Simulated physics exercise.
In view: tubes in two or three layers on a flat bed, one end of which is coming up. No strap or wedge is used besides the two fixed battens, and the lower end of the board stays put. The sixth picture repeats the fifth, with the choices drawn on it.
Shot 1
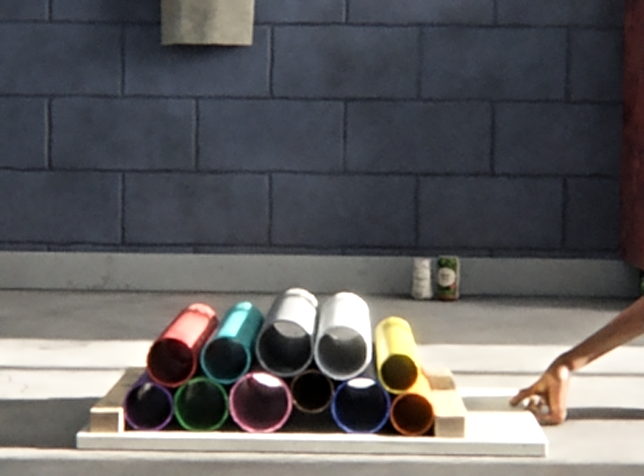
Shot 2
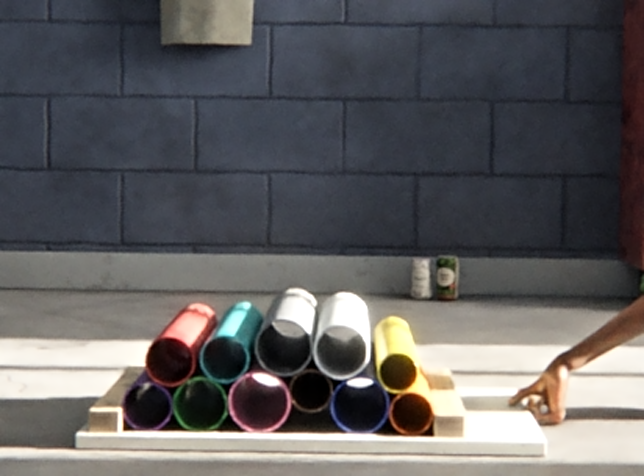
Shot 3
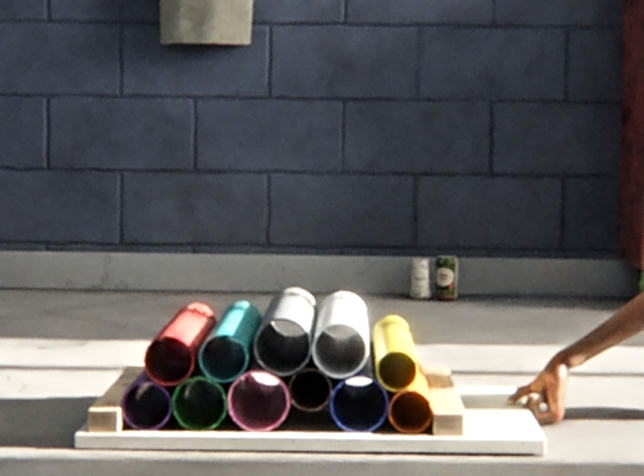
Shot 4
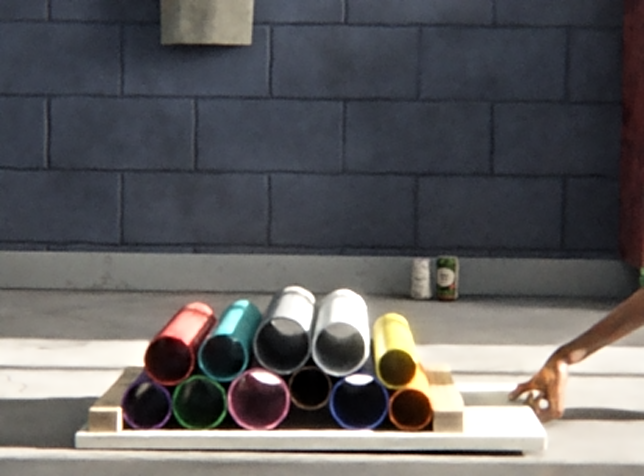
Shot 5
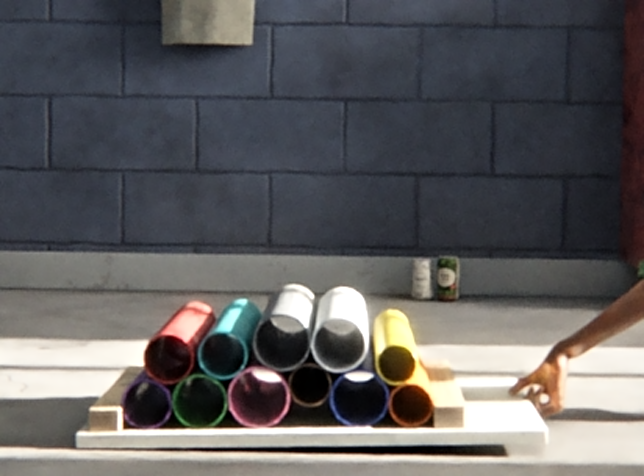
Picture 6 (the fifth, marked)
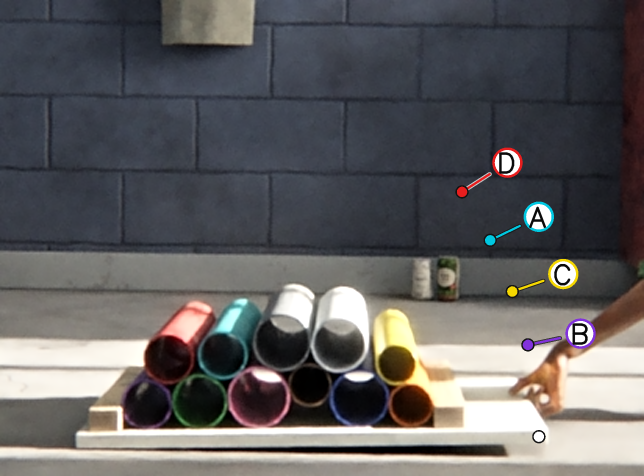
A hand at the right slightly raises one end of a board holding colourful tubes.
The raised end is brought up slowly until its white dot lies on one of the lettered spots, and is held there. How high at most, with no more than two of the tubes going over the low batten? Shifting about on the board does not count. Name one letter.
Up to C.
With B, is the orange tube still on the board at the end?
The orange tube: Yes.
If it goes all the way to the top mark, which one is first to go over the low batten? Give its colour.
It is the red one.
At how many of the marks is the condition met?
The number is two.
On the marked copy, A at (491, 240); B at (528, 345); C at (512, 292); D at (462, 192); the white dot at (539, 437).
Following C. Soon after the start, board at 14°.
Later, board at 20°.
In the end, board at 20°, none over the low batten.
As for the rest, A three over the low batten (red, turquoise, grey); B none over the low batten; D three over the low batten (red, turquoise, grey).
